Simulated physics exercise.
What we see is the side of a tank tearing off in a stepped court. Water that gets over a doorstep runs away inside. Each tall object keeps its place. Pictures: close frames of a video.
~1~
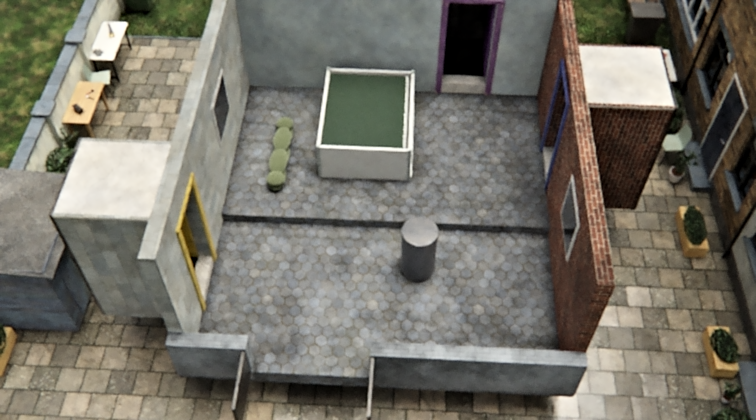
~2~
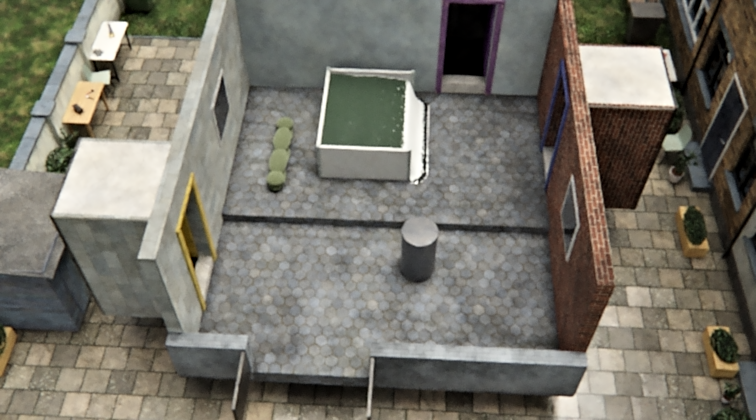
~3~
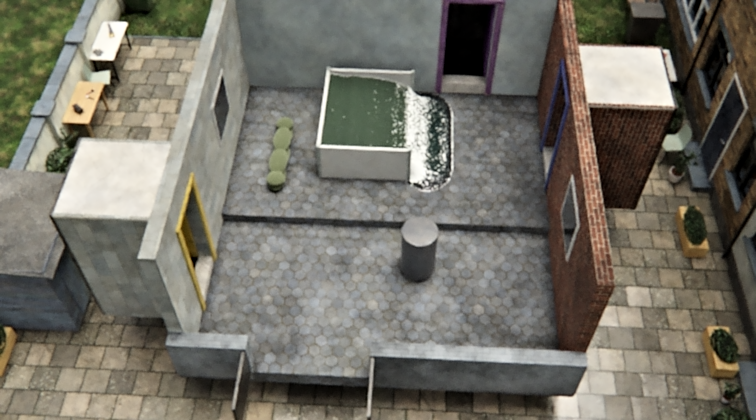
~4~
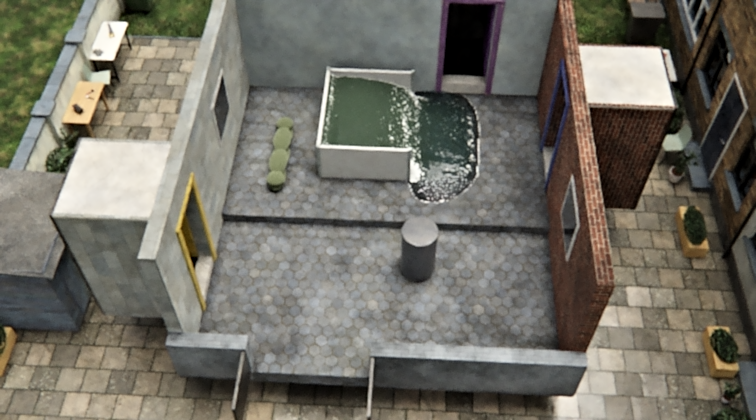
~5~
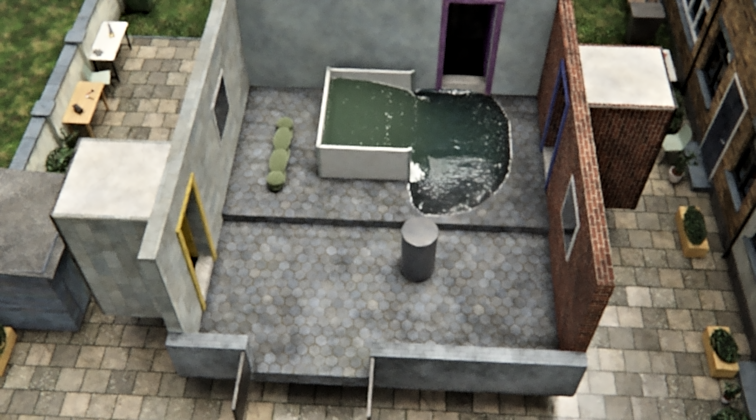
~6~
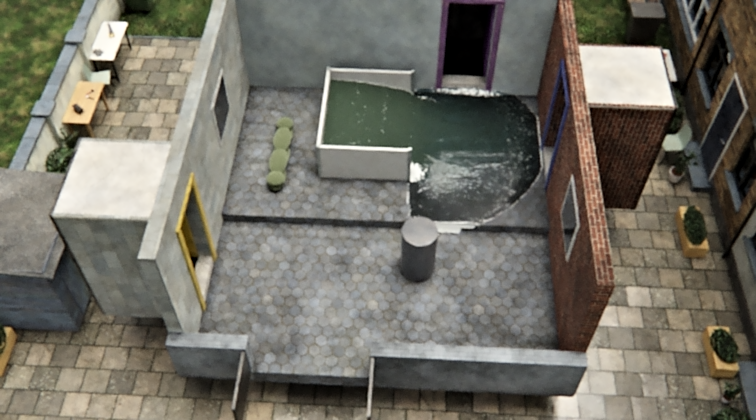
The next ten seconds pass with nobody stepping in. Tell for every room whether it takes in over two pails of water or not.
The yellow door does not, the purple door does not, the blue door takes in over two pails.
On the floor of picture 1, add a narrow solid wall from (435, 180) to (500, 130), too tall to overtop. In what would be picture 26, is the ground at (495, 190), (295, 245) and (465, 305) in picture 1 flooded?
Reading the points as listed, I get deluged, then left untouched, then deluged.
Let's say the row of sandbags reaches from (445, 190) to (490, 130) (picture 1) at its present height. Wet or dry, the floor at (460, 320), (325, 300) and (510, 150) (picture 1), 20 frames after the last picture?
Submerged, submerged, submerged.
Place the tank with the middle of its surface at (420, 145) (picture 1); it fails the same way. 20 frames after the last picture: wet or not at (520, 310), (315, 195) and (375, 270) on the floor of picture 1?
Going through the three places: In the spill, out of reach, out of reach.
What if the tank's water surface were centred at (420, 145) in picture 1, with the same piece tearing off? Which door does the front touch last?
Last: The one in yellow.
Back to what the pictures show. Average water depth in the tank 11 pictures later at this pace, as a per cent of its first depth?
My best guess is about 24 per cent.
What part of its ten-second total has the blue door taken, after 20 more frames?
My estimate is close to 100 per cent.
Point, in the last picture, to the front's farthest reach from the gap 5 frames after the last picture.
I would point to (531, 268).
A moment on, water covers 30 % of the floor; the yellow door not reached, the purple door wet at the sill, nothing in, the blue door over two buckets in.
Next, water covers 30 % of the floor; the yellow door not reached, the purple door wet at the sill, nothing in, the blue door far over two buckets in.
Then, water covers 45 % of the floor; the yellow door not reached, the purple door under two buckets in, the blue door far over two buckets in.
Later, water covers 75 % of the floor; the yellow door wet at the sill, nothing in, the purple door under two buckets in, the blue door far over two buckets in.
In the end, water covers 85 % of the floor; the yellow door wet at the sill, nothing in, the purple door under two buckets in, the blue door far over two buckets in.
